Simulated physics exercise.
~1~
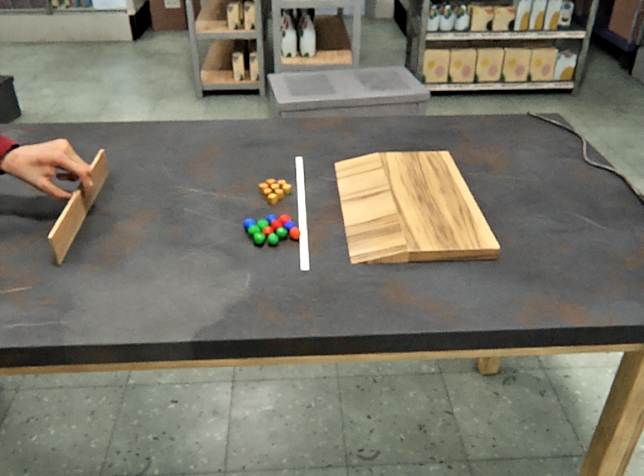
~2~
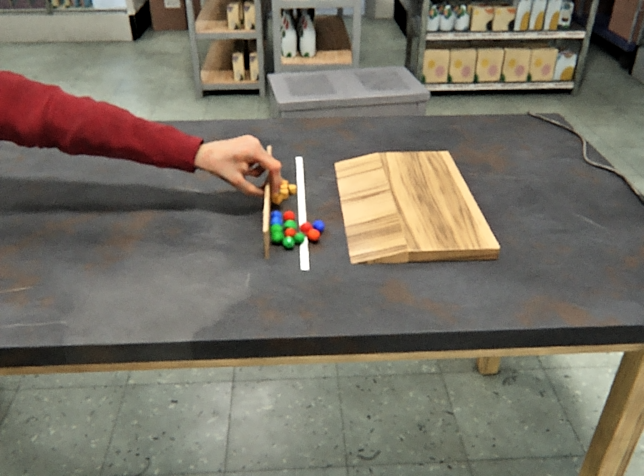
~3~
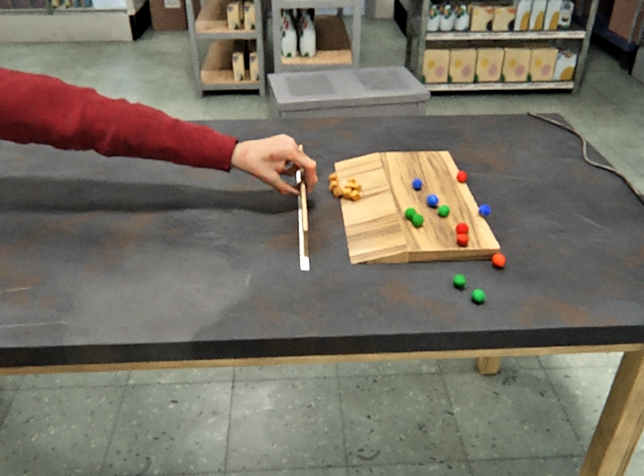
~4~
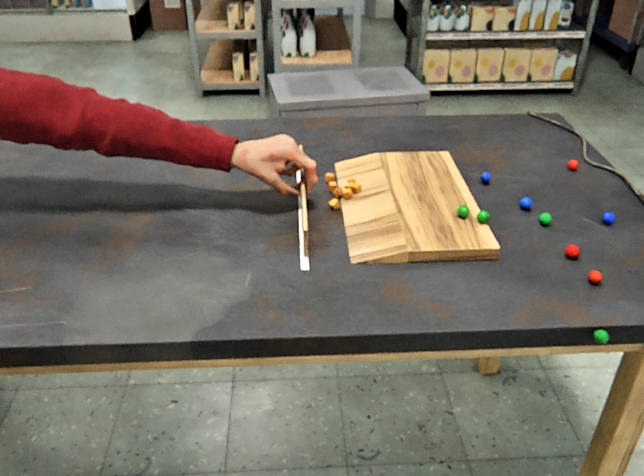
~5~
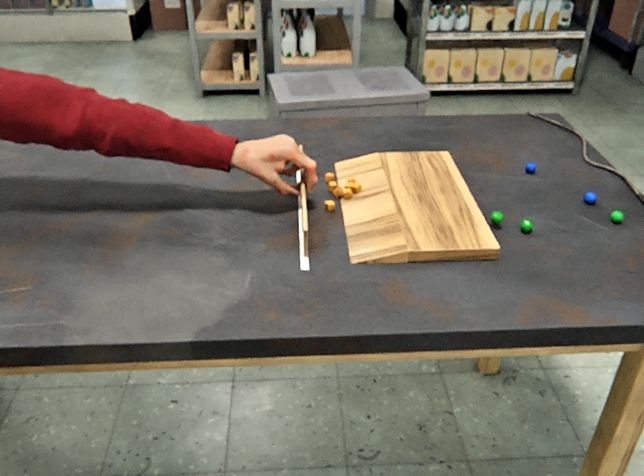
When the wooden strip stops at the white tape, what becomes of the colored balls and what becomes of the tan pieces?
The colored balls carry on up the ramp and past its top. The tan pieces do not make it up, ending partly on the lower part of the ramp and partly short of it.
